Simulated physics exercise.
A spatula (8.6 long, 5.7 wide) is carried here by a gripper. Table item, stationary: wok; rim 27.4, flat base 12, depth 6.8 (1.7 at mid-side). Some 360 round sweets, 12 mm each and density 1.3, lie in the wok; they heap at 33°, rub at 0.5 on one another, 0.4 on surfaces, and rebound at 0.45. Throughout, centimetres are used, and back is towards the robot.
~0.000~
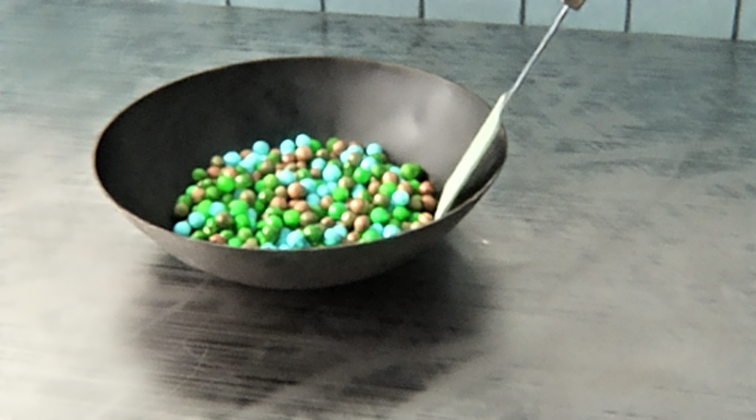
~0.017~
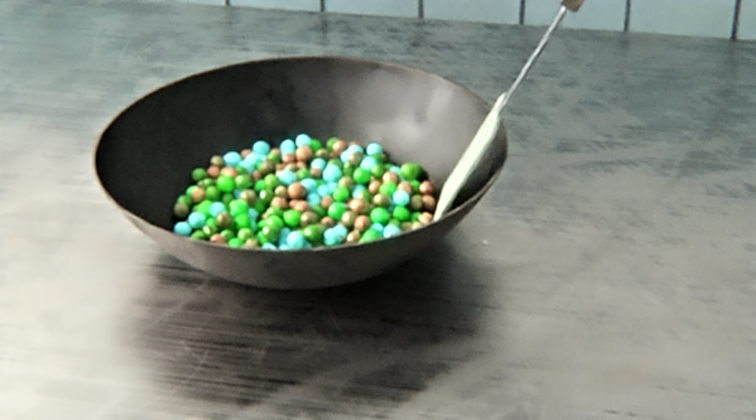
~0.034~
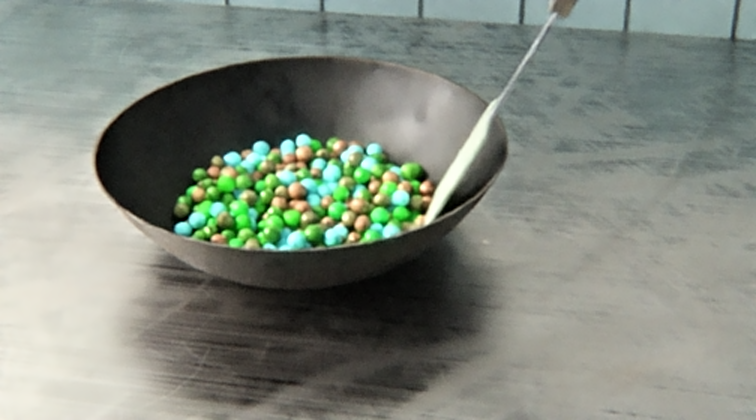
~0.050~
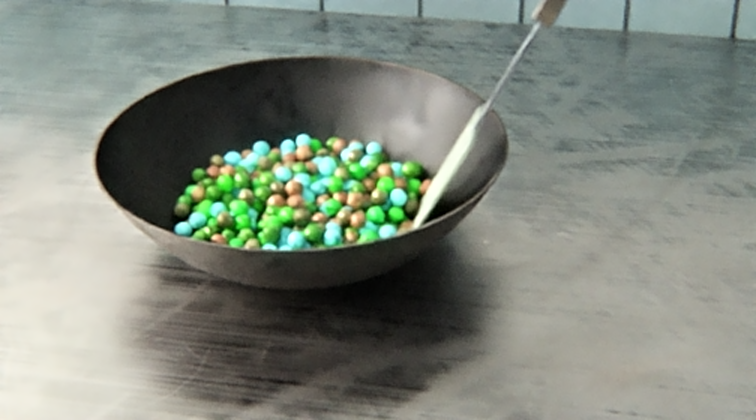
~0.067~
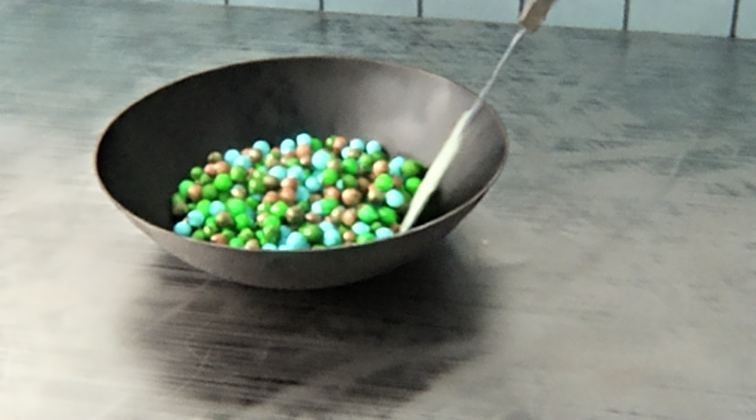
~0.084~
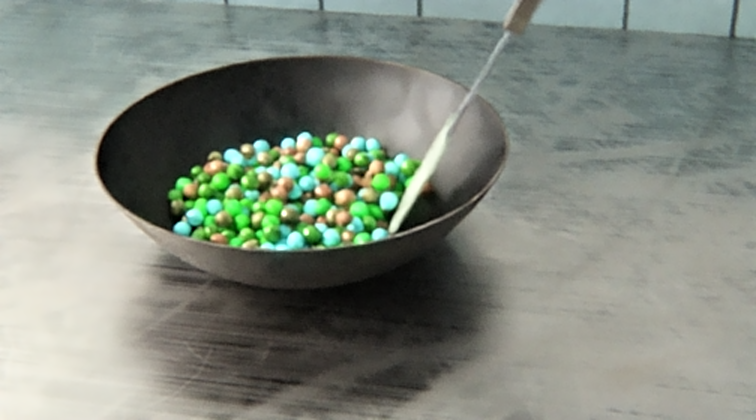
Green, blue and brown round sweets shifting slightly in a dark wok as a pale spatula slides left along its right side.
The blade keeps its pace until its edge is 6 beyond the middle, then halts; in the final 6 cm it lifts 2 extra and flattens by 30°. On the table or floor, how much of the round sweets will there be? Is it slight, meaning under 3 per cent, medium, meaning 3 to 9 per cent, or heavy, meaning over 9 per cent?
It is slight, under 3 per cent.
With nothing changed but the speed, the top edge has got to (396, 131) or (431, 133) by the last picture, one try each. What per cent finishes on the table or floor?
That comes to about 0 and about 0 percent, in that order.
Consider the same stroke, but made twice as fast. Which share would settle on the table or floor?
I'd say close to 0 per cent.
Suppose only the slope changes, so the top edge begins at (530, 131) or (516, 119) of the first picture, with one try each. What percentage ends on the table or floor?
Close to 0 and 0 percent respectively.
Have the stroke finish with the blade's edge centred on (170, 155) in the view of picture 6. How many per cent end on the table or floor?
5 %.
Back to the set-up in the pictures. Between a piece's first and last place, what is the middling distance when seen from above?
Somewhere near 3 centimetres, I reckon.
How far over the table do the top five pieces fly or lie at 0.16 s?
About 4 cm.
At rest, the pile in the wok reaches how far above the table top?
5.5 cm.
By 0.16 s, sloping 63°, highest piece 4 above the table; 359 in the wok.
By 0.24 s, sloping 49°, highest piece 5 above the table; 359 in the wok.
By 0.48 s, sloping 33°, highest piece 5 above the table; 359 in the wok.
By 1.53 s, sloping 33°, highest piece 5 above the table; 359 in the wok.
Final count, 359 in the wok. That is 0 % on the table or floor.
